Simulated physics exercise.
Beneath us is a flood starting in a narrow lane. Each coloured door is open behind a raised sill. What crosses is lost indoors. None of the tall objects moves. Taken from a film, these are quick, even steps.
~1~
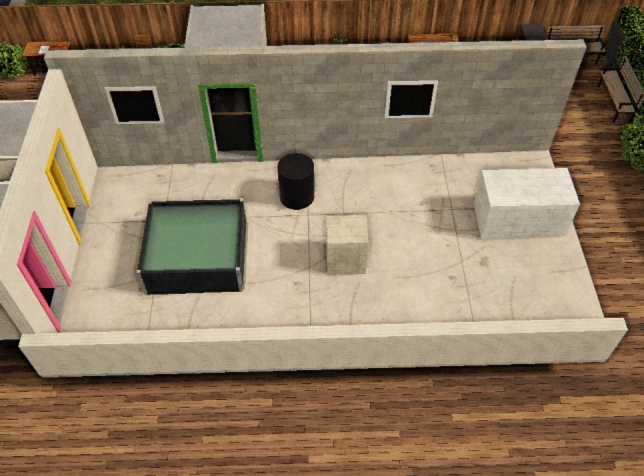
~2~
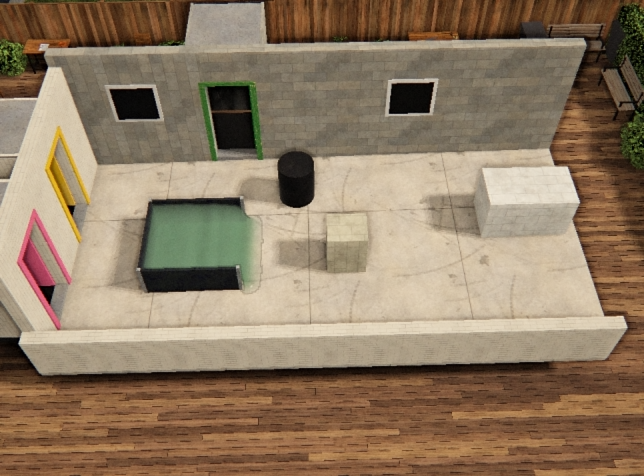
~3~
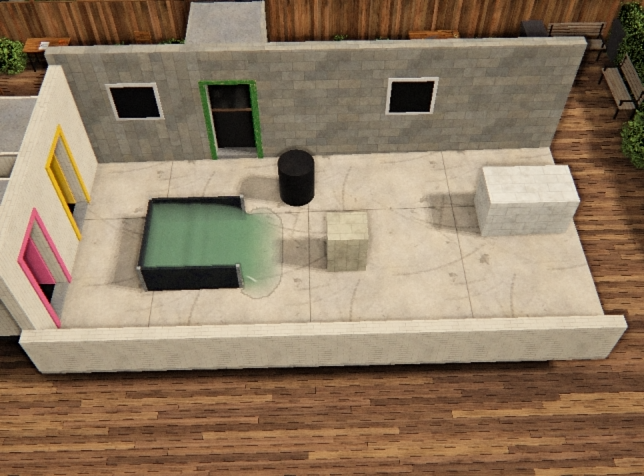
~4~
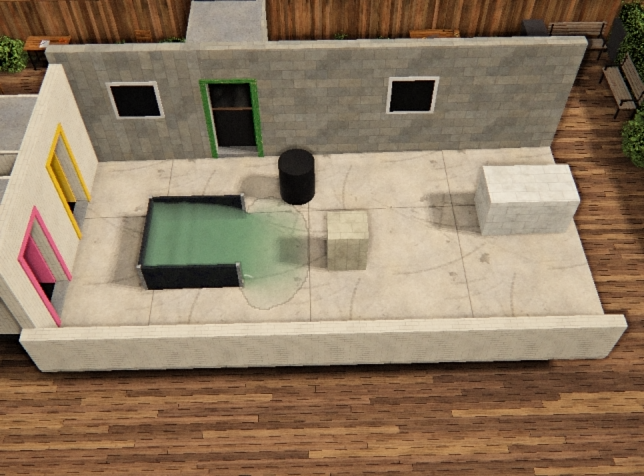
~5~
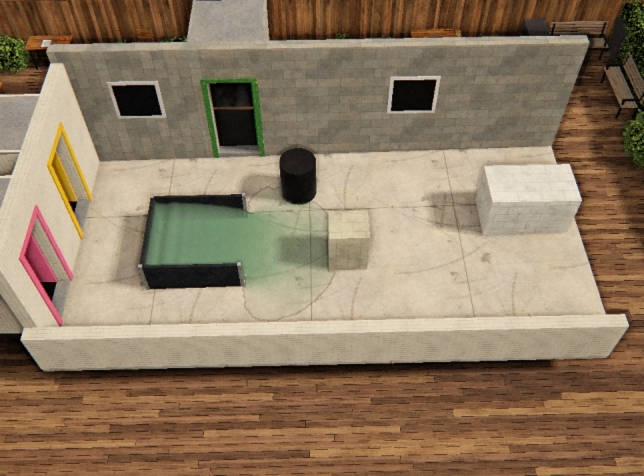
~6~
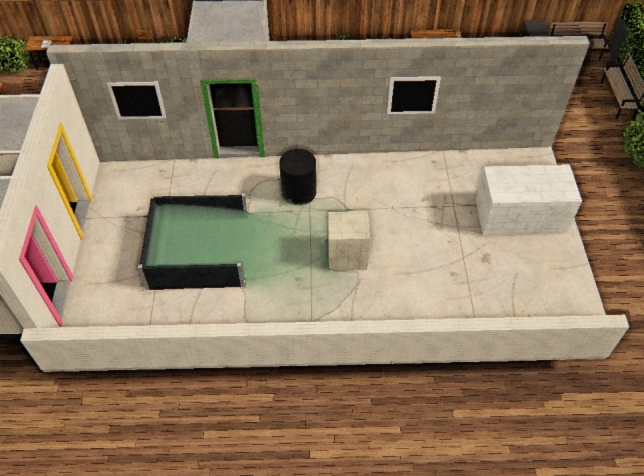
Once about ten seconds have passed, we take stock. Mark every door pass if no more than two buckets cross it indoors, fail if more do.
Marks: Green door pass, pink door pass, yellow door pass.
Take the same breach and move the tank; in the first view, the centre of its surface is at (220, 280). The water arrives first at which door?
It is the door marked green.
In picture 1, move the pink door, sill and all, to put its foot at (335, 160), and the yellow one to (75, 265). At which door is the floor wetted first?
That would be the green-painted one.
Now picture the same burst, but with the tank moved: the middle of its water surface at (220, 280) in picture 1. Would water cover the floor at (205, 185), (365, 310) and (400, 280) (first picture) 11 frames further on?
Taking them in the order asked: Spared, then inundated, then inundated.
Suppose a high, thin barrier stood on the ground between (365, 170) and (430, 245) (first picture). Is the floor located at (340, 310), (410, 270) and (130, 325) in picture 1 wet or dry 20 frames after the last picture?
Submerged, submerged, then spared.
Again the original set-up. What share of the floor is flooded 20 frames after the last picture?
Some 65 in a hundred.
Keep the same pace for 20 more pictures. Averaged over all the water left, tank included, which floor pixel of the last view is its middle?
My pick is pixel (348, 243).
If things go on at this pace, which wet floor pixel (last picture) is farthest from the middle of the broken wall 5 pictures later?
At roughly (461, 221).
A moment on, water covers 25 % of the floor; the green door not reached, the pink door not reached, the yellow door not reached.
Next, water covers 45 % of the floor; the green door wet at the sill, nothing in, the pink door not reached, the yellow door not reached.
Then, water covers 65 % of the floor; the green door wet at the sill, nothing in, the pink door not reached, the yellow door not reached.
Later, water covers 80 % of the floor; the green door wet at the sill, nothing in, the pink door wet at the sill, nothing in, the yellow door not reached.
In the end, water covers 90 % of the floor; the green door wet at the sill, nothing in, the pink door under two buckets in, the yellow door wet at the sill, nothing in.
